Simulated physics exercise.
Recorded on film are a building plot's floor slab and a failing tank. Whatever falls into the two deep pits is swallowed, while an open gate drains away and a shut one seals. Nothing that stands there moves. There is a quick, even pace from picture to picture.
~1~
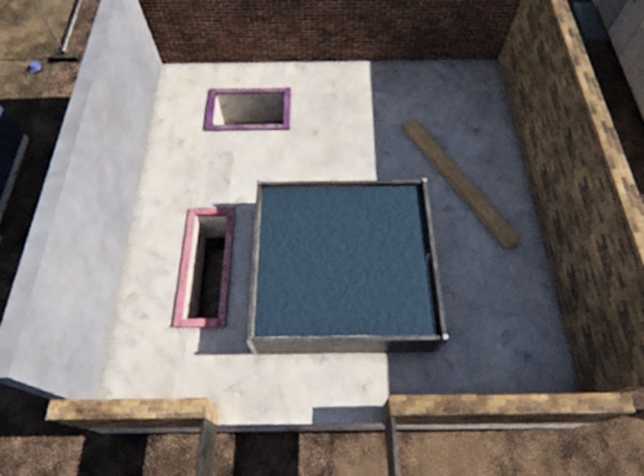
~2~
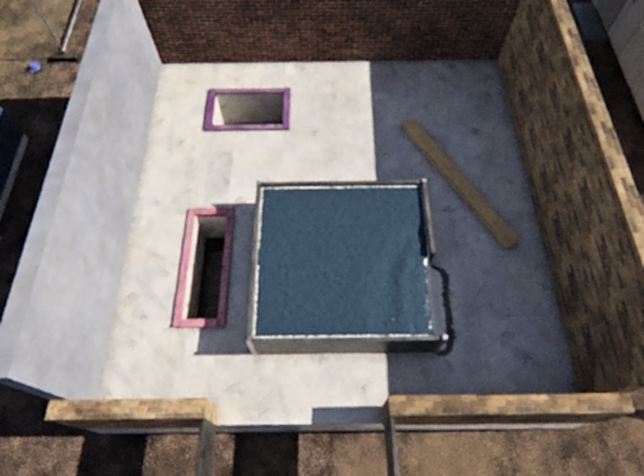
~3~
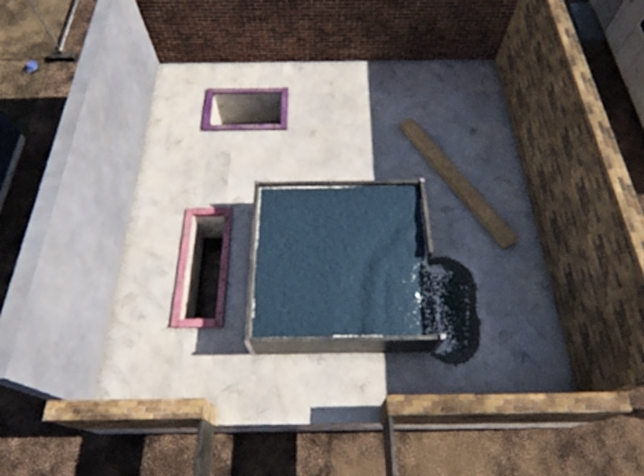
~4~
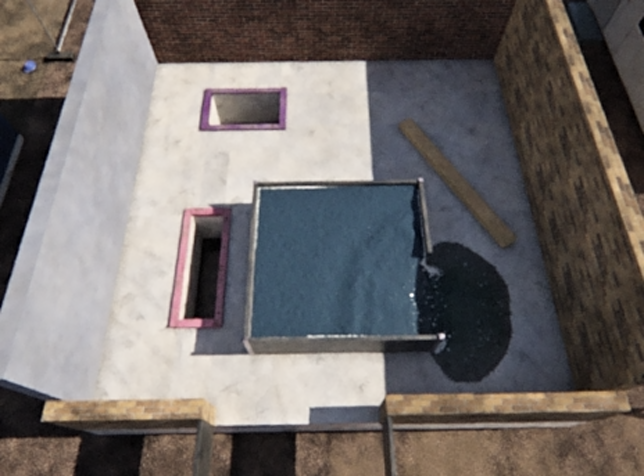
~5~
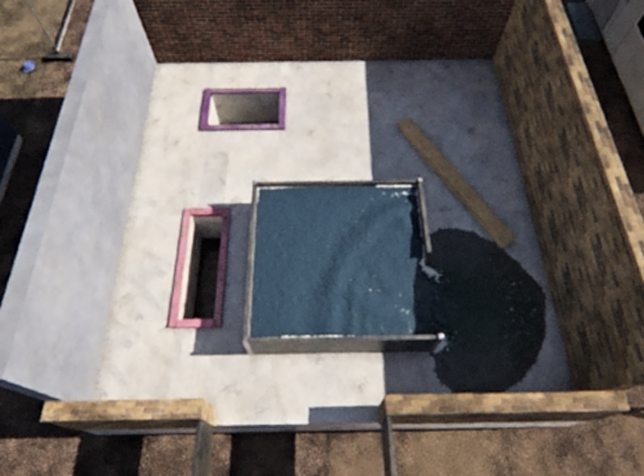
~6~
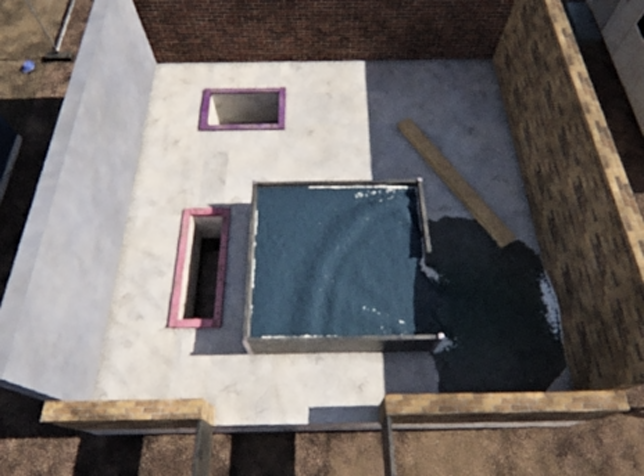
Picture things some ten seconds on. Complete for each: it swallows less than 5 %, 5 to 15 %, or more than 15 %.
Completed: The gate swallows 5 to 15 %; the purple pit swallows less than 5 %; the pink pit swallows less than 5 %.
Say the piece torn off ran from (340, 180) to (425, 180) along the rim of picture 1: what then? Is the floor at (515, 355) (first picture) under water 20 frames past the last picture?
At that point: Spared.
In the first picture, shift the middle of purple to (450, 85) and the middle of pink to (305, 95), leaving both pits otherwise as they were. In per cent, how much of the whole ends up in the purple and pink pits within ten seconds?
Percentages by pit: Purple at 12, pink at 4.
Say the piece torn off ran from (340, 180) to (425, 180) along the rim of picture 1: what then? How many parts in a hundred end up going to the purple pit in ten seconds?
About 8 percent ends up in the purple pit, by my reckoning.
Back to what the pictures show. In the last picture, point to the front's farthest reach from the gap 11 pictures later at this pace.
The farthest wet point should be near (501, 129).
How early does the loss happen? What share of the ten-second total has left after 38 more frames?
My guess would be around 25 percent.
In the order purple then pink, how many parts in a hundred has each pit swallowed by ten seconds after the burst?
First 2 %, then 0 %.
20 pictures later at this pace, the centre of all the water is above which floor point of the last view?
About (402, 276).
A moment on, water covers 15 % of the floor; the gate 0 %, the purple pit 0 %, the pink pit 0 %.
Next, water covers 20 % of the floor; the gate 0 %, the purple pit 0 %, the pink pit 0 %.
Then, water covers 40 % of the floor; the gate 0 %, the purple pit 0 %, the pink pit 0 %.
Later, water covers 70 % of the floor; the gate 3 %, the purple pit 0 %, the pink pit 0 %.
In the end, water covers 95 % of the floor; the gate 8 %, the purple pit 3 %, the pink pit 0 %.
